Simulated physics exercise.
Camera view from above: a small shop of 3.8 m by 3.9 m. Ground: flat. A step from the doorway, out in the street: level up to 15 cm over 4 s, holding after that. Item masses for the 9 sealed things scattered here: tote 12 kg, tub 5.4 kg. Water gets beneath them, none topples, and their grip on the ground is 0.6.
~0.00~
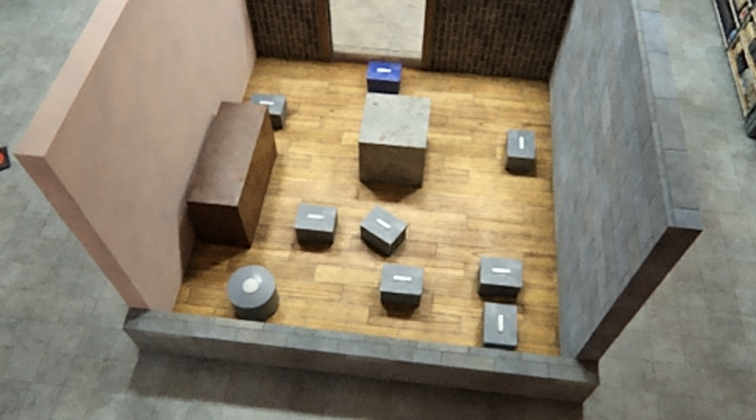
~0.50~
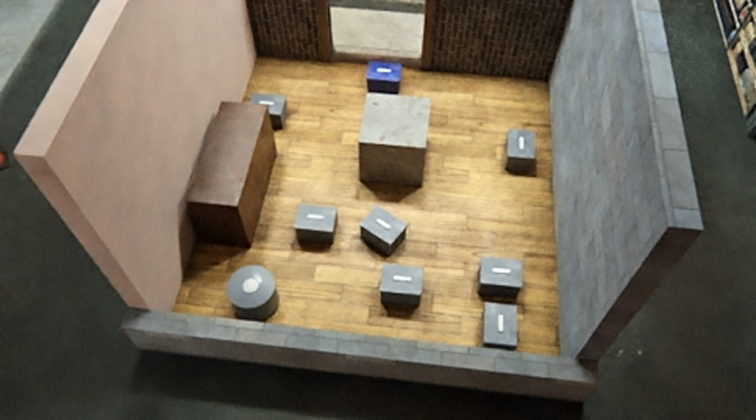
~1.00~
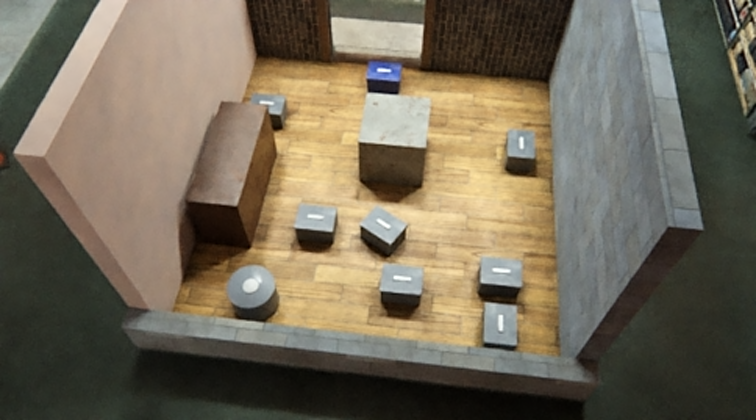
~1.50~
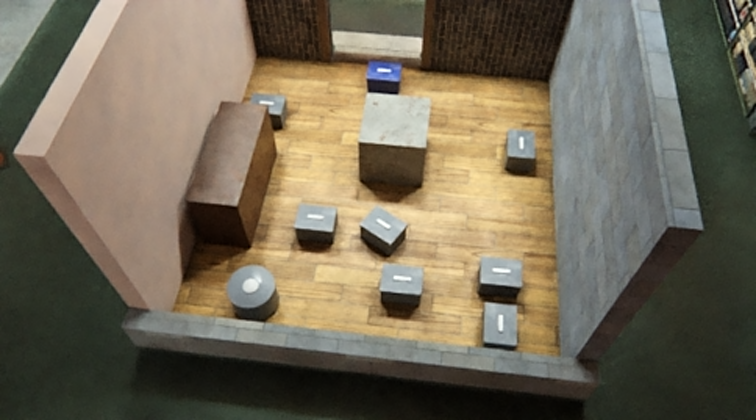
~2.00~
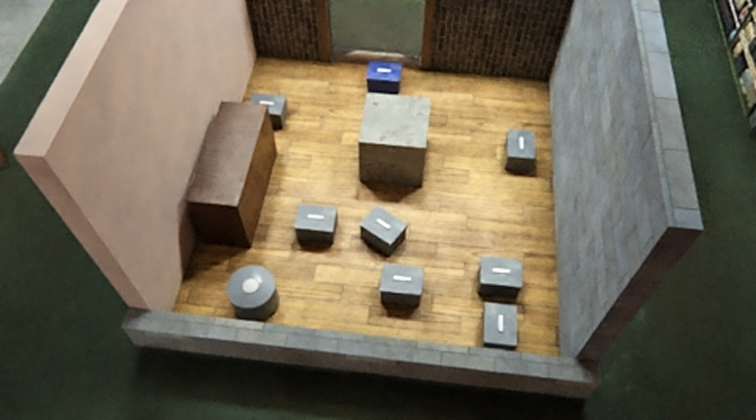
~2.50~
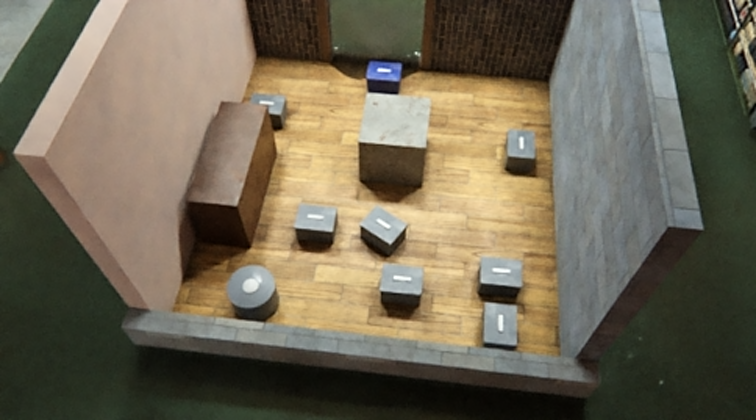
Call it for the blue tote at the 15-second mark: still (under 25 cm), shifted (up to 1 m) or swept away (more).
Shifted.
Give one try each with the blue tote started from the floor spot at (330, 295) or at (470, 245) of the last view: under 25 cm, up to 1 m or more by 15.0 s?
Hardly budges, then hardly budges.
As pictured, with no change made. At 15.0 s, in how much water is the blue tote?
Depth: About 6 cm.
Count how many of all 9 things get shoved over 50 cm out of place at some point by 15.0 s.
Count: 2.
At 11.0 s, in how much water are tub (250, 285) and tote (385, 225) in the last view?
Some 5 cm at the first, some 4 cm at the second.
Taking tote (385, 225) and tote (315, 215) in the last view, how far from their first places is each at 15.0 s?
Respectively 10 and 0 cm.
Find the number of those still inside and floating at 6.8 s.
Of them, 0.
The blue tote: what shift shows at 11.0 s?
60 cm, give or take.
After 3.5 s the blue tote is near (384, 71), 0.0 m from its start, aground; 0 afloat.
After 6.8 s the blue tote is near (381, 95), 0.4 m from its start, aground; 0 afloat.
After 11.0 s the blue tote is near (380, 108), 0.6 m from its start, aground; 1 afloat.
After 15.0 s the blue tote is near (380, 109), 0.6 m from its start, aground; 3 afloat.
